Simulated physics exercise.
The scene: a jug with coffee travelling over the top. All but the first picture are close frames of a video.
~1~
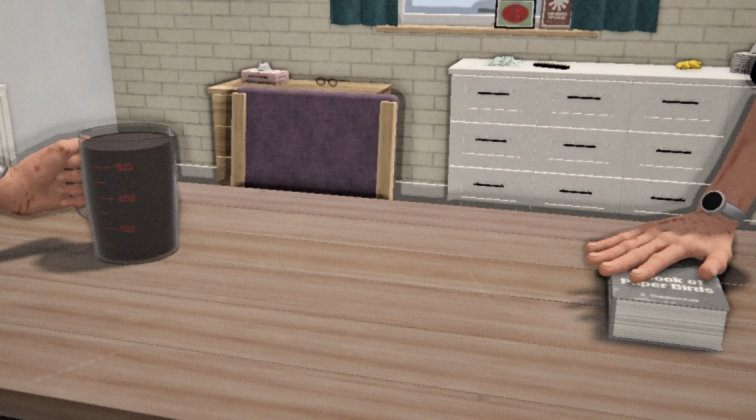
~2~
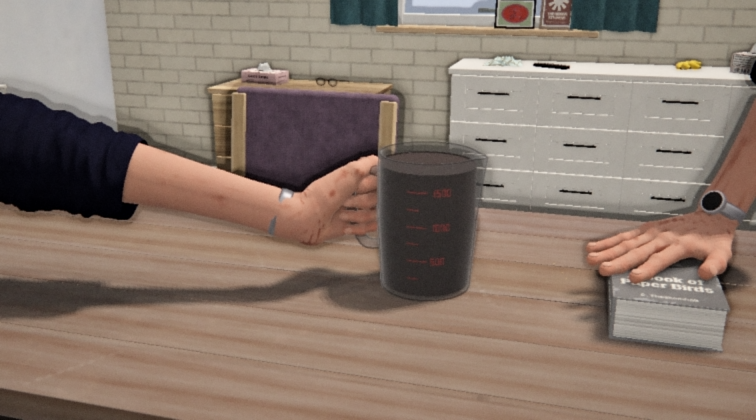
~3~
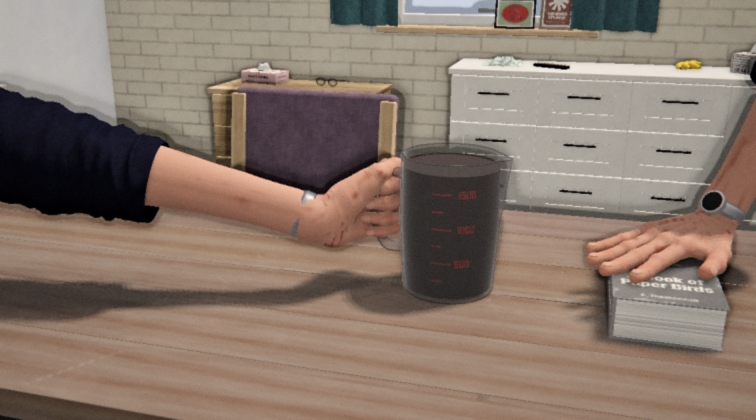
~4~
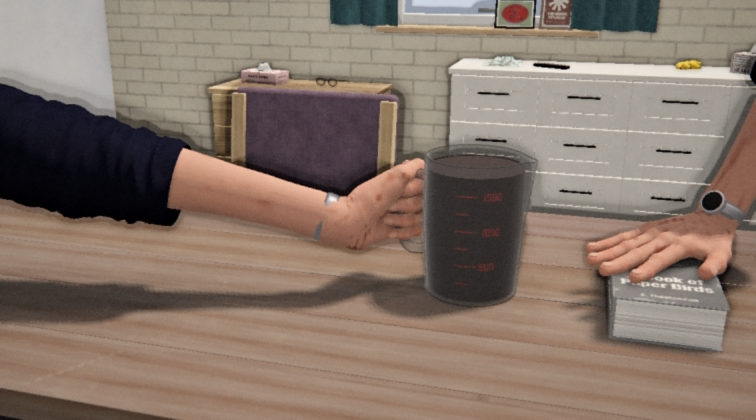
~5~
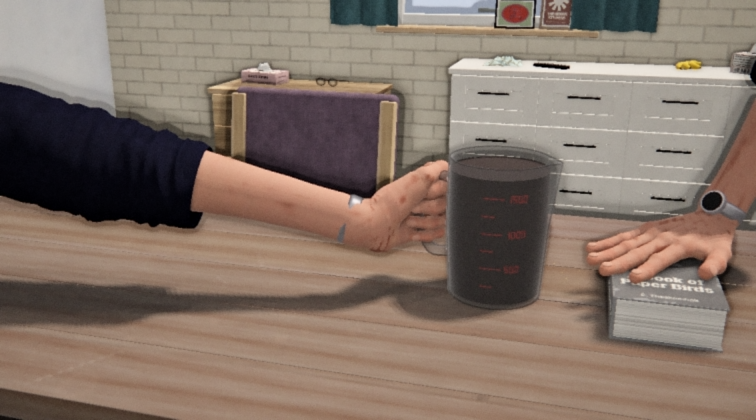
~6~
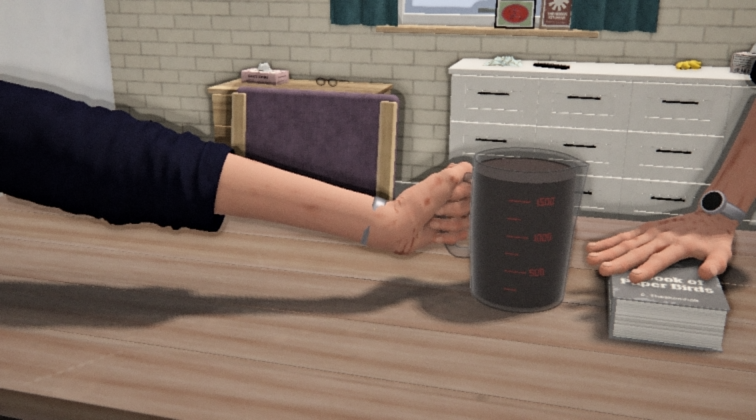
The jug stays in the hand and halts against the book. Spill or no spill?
The jug slops over.
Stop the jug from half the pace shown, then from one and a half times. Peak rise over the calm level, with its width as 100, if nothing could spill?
First 15 %, second 40 %.
Shortly, the jug meets the book.
Then, the coffee surges up the wall; it has lost some.
At the finish, the jug stands at the book; it has lost some.
